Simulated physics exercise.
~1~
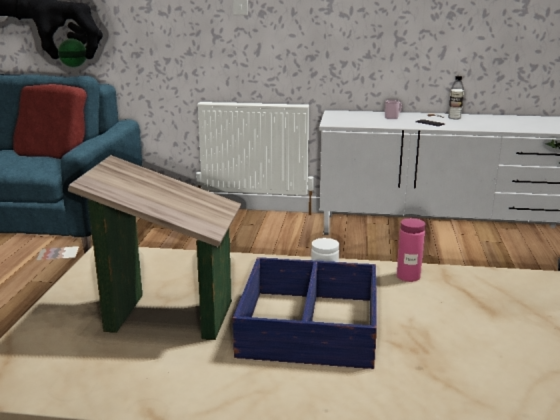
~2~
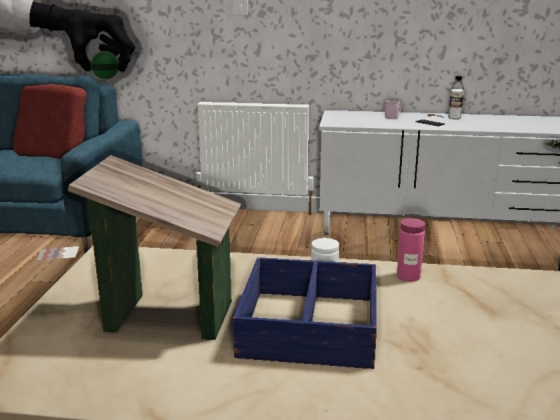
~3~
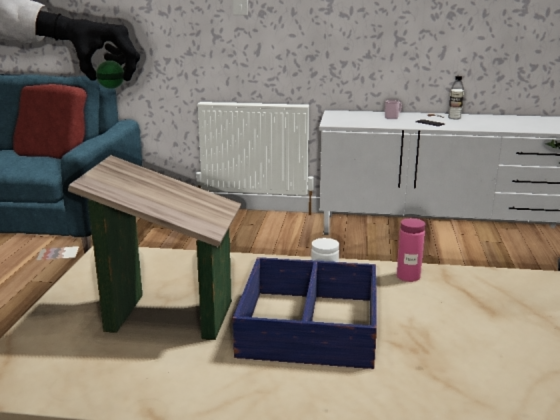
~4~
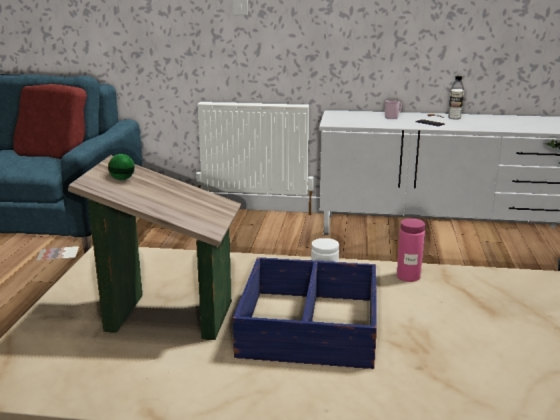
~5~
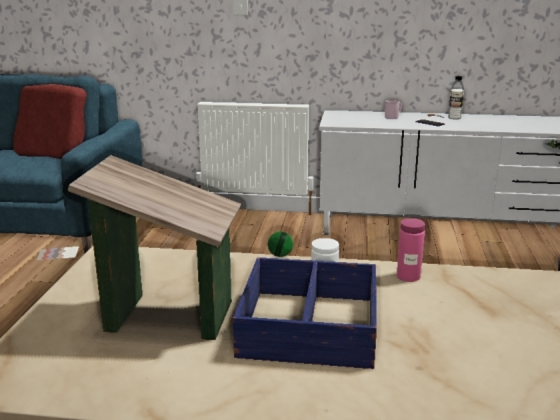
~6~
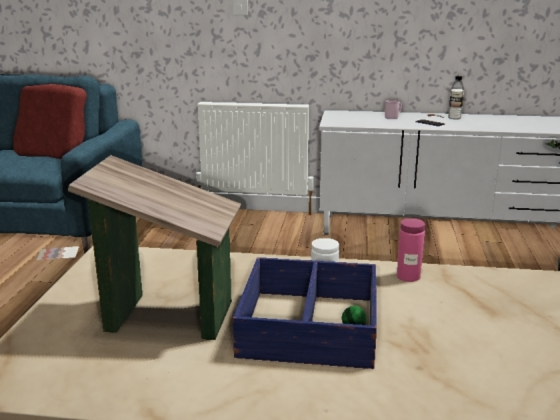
A gloved hand releasing a green ball onto a sloping board, the ball dropping off and ending in the tray's right-hand compartment.
